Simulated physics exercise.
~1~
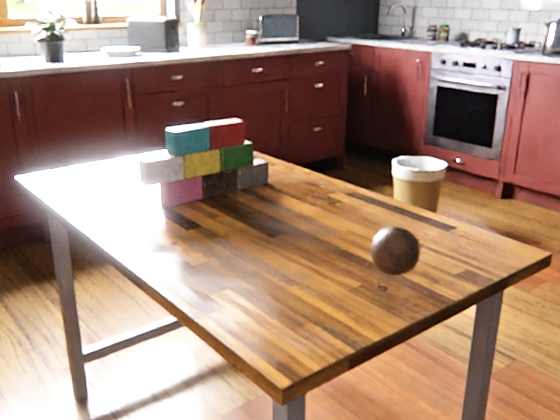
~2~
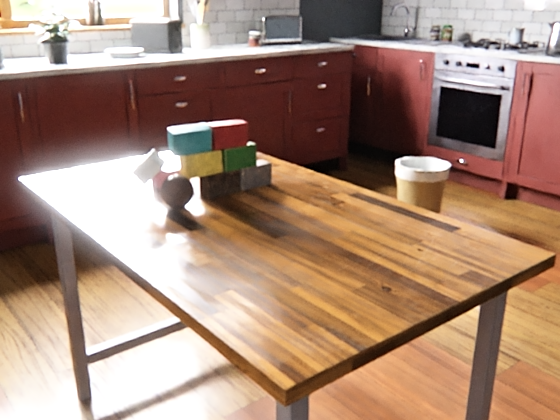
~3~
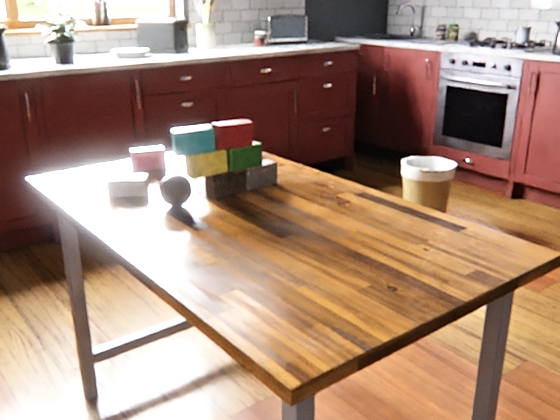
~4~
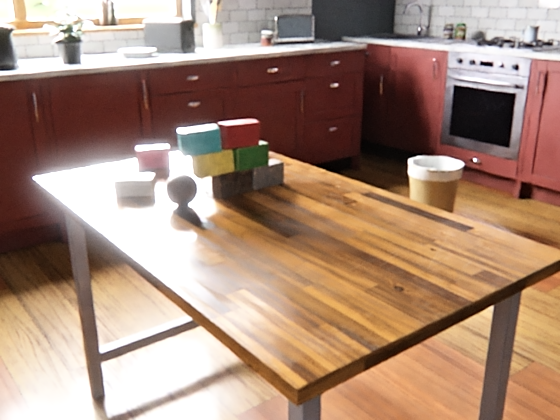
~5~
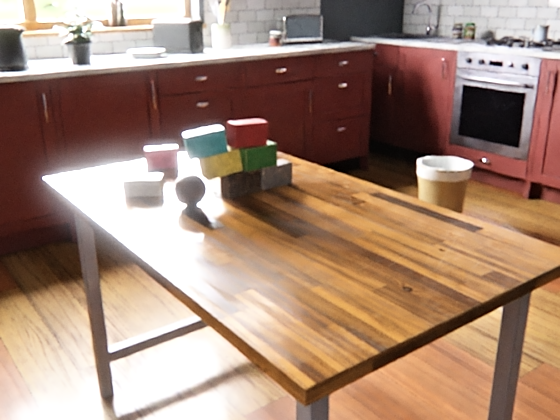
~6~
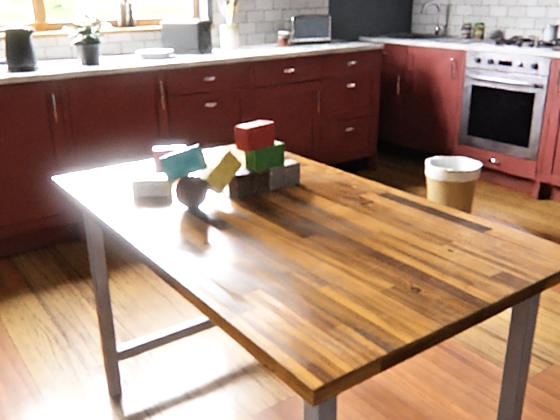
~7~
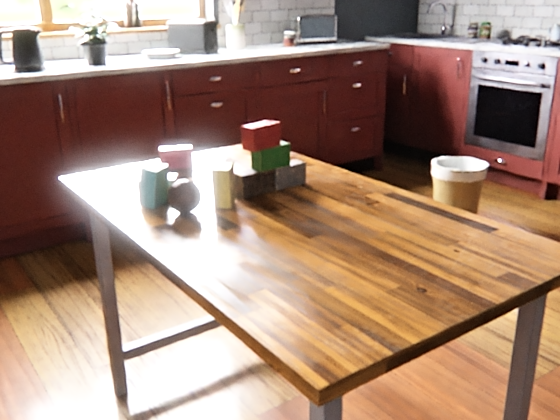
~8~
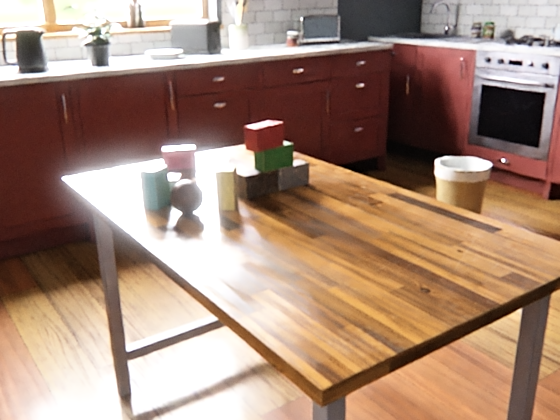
A brown ball flies leftward over a wooden table in a kitchen with red cabinets, heading for a small pile of coloured blocks. It strikes the left side of the pile, knocking the white block onto its side and pushing the pink block back and to the left, still upright. The ball settles beside the pile, and for a moment the turquoise and yellow blocks stay up. Then both lean and topple to the left, the turquoise one dropping past the ball. At the end they stand apart on the tabletop, while the red, green, grey and black blocks remain stacked.
